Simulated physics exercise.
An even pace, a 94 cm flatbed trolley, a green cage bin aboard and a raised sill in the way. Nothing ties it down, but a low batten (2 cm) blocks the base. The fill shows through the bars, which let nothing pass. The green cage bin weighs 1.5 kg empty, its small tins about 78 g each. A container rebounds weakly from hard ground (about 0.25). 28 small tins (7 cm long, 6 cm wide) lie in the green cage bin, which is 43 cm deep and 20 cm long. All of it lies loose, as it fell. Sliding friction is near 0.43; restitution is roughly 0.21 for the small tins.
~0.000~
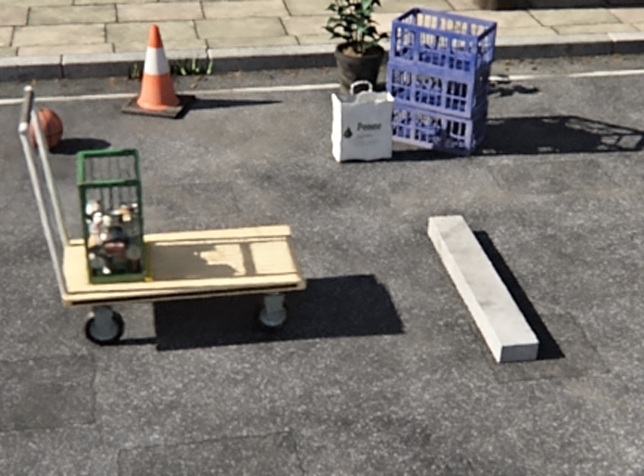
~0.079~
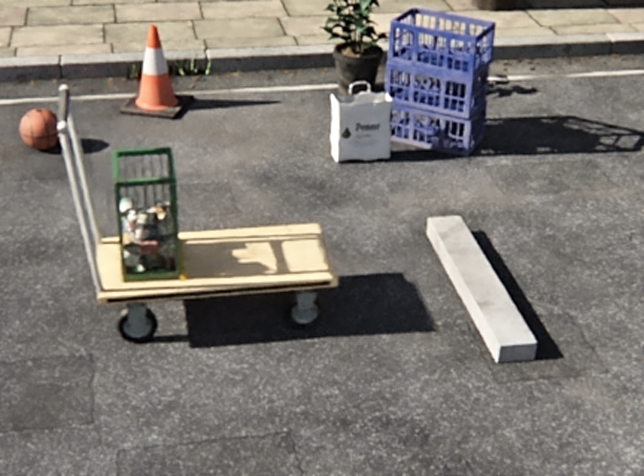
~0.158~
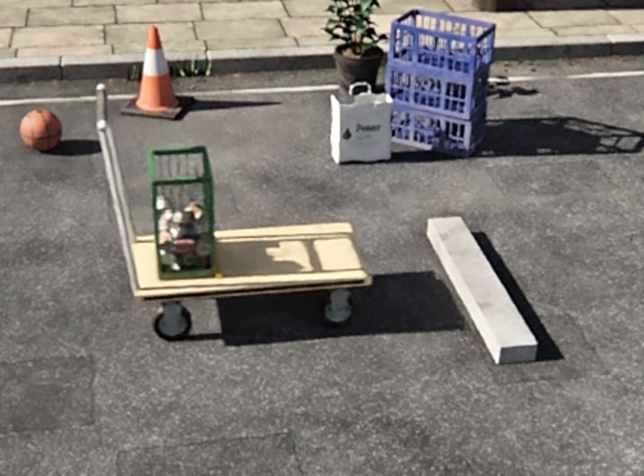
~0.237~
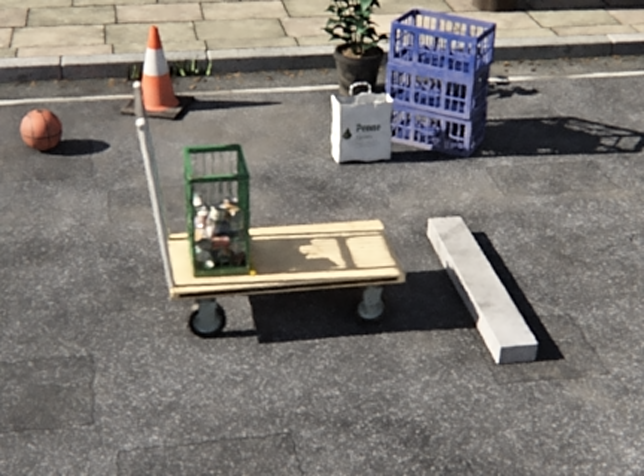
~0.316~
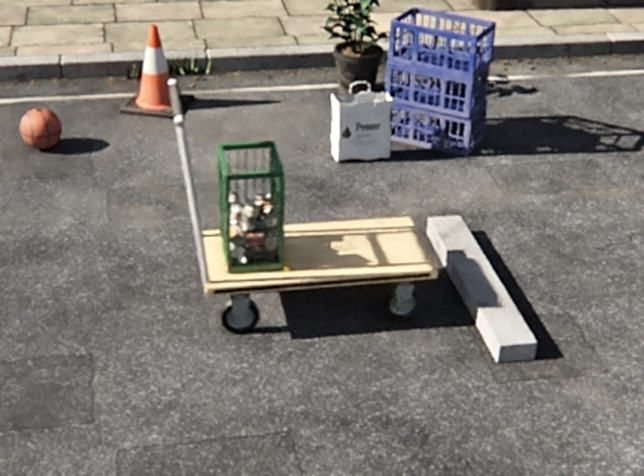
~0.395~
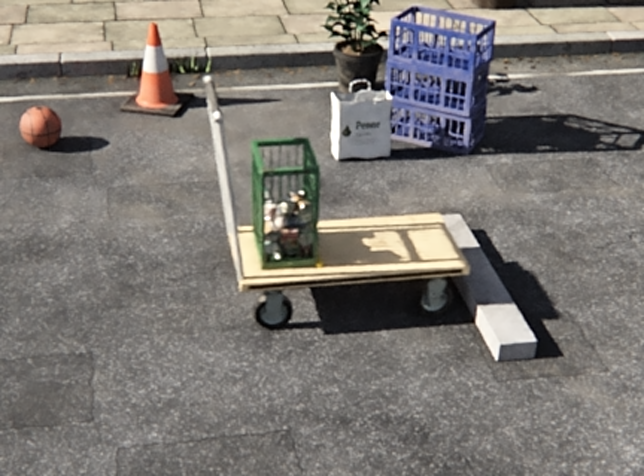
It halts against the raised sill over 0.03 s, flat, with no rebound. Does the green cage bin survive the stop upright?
At this speed the green cage bin falls over.
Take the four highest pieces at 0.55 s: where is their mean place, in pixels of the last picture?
At about (328, 196).
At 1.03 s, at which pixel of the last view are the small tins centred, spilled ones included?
Around (360, 222).
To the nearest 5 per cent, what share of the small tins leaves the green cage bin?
Near 5 in a hundred.
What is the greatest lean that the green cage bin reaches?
About 95°.
After 0.43 s, the jolt starts.
After 0.55 s, the green cage bin leans 23° with 0 of 28 out.
After 0.73 s, the green cage bin leans 52° with 0 of 28 out.
After 1.03 s, the green cage bin is down with 0 of 28 out.
Outcome (at 1.28 s), the green cage bin is down with 2 of 28 out. Greatest lean of the green cage bin, 94°.
